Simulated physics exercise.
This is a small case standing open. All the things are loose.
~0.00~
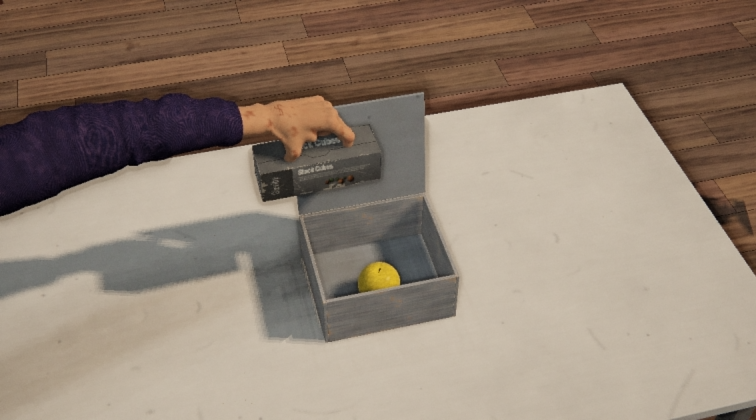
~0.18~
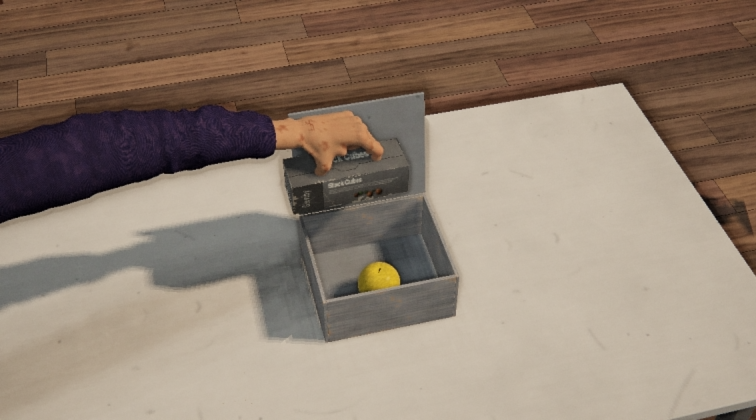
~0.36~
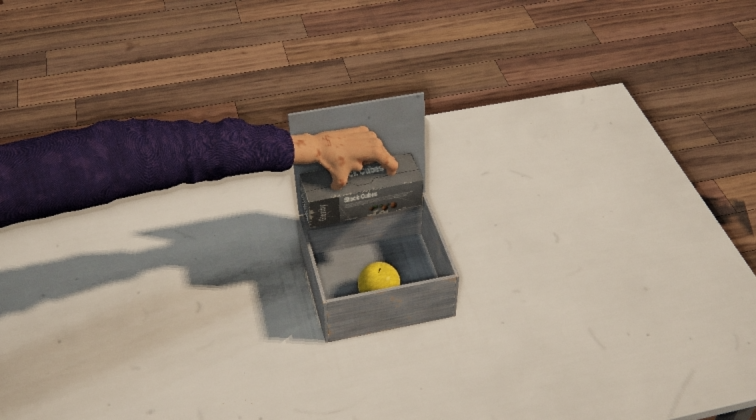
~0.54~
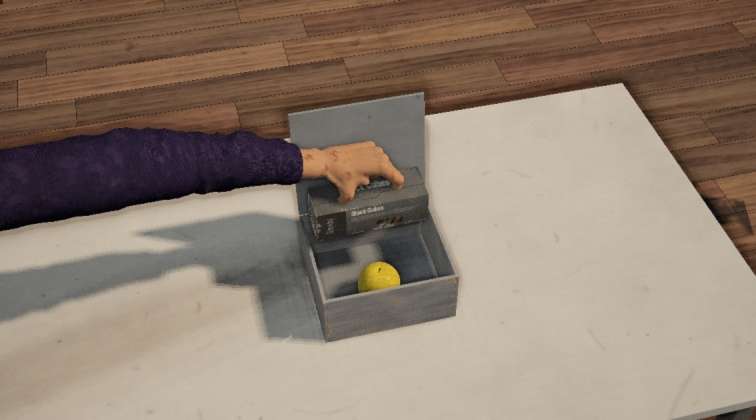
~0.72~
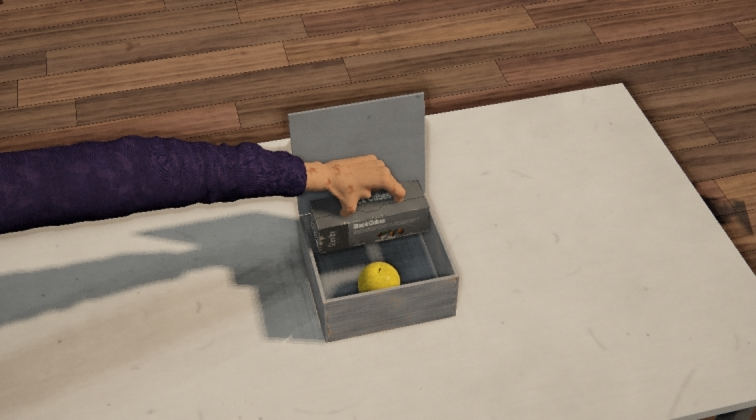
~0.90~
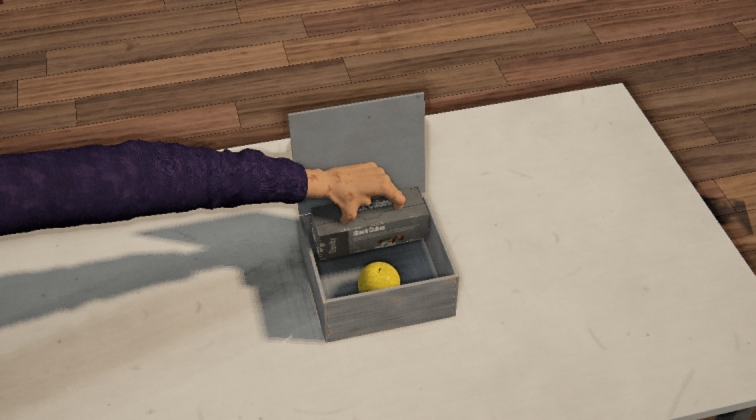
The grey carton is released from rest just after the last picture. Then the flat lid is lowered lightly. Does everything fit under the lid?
Here the lid closes.
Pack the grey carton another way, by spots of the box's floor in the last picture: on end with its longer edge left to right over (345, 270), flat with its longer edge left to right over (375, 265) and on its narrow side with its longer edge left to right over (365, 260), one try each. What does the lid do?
First try: It stays ajar; second try: It closes; third try: It shuts flat.
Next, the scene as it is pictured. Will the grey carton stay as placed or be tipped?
The grey carton stays as placed.
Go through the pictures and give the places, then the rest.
The first frame shows coming down; grey carton (317, 162).
The second frame shows coming down; grey carton (346, 175).
The third frame shows coming down; grey carton (361, 189).
The fourth frame shows coming down; grey carton (368, 204).
The fifth frame shows coming down; grey carton (370, 216).
The sixth frame shows in place under the hand; grey carton (370, 223).
By 1.30 s, grey carton moved a little near (370, 252).
By 2.30 s, lid 72° above the rim; grey carton moved a little near (370, 252).
By 2.70 s, lid 41° above the rim; grey carton moved a little near (370, 252).
By 3.00 s, lid 12° above the rim; grey carton moved a little near (370, 252).
When it is over (3.8 s), lid shut; moved from the start, grey carton; yellow apple as before. End places, in pixels of the last picture, grey carton near (370, 252).
